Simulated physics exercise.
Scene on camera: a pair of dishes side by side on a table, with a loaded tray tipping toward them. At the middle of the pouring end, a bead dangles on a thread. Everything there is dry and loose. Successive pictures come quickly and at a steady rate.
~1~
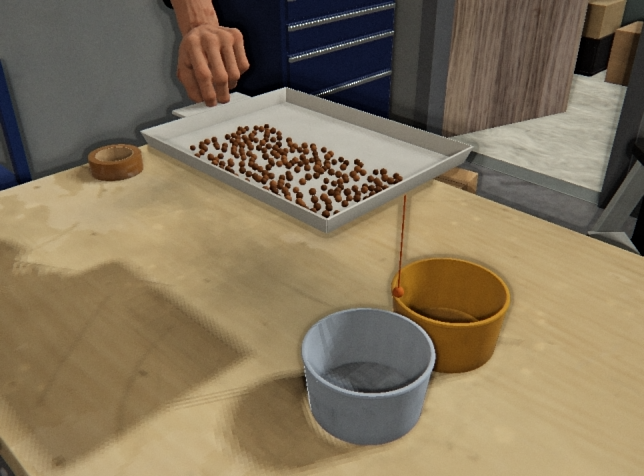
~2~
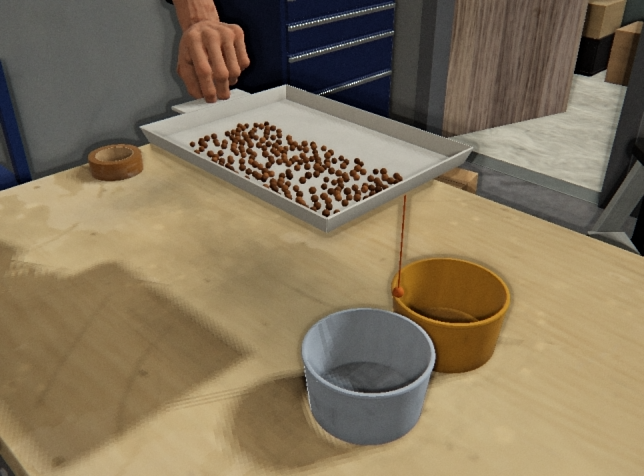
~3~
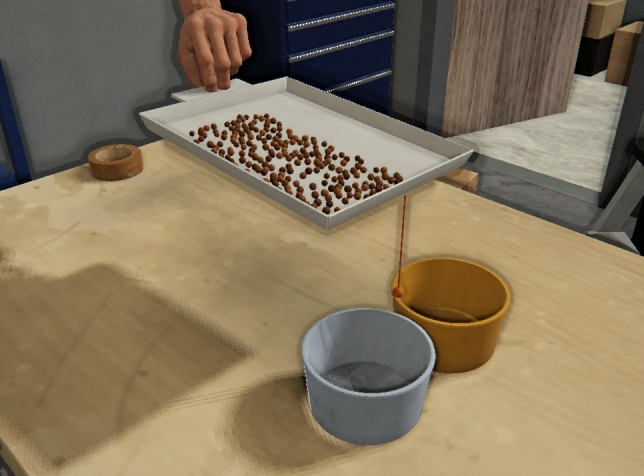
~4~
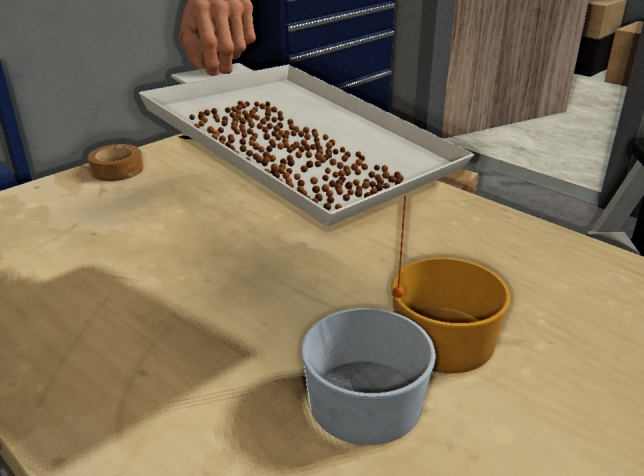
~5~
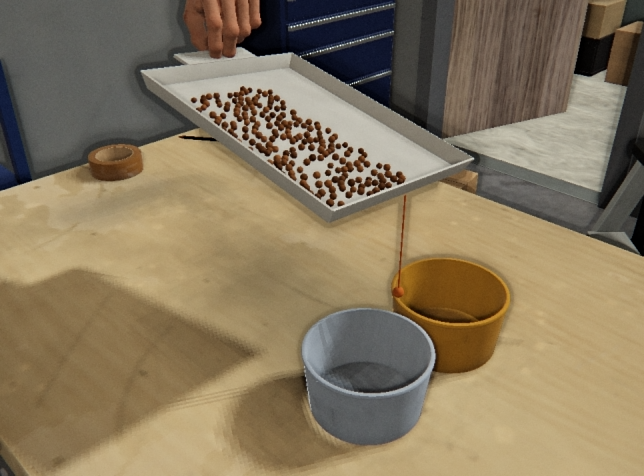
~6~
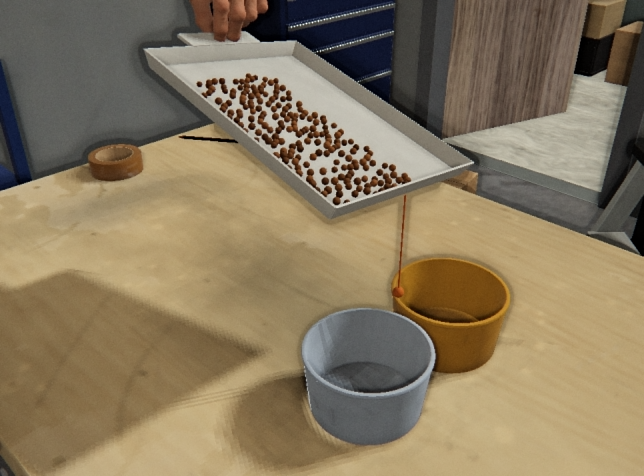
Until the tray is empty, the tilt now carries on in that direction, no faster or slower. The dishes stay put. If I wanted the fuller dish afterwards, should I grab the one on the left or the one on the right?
Grab the right one.
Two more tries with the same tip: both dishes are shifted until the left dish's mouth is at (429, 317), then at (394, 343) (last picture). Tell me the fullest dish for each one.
For the first place, the dish on the right side; for the second, the dish on the right side.
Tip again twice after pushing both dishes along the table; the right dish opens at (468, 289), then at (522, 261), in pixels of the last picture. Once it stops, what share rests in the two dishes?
You'd get near 90 percent first and near 40 percent next.
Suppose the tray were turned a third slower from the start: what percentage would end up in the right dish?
Estimate: Some 100 %.
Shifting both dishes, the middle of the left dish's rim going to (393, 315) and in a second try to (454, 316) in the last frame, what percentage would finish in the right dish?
In order: 90 percent and 10 percent.
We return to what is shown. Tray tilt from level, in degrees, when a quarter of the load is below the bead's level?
That would be about 70 degrees from level.
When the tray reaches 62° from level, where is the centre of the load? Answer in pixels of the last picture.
The load is centred about (439, 186).
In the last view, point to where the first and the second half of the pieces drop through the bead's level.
I'd put it at roughly (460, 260), and after that at roughly (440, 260).
Shortly afterwards, tray tipped steeply; the bulk on the tray; a little in the right dish; only a few outside both; a little in the air.
Next, tray tipped past a quarter turn; a little on the tray; the bulk in the right dish; a little outside both; a little in the air.
Some moments later, tray tipped past a quarter turn; the bulk in the right dish; a little outside both.
In the end, tray tipped past a quarter turn; none at all in the left dish; the bulk in the right dish; a little outside both.
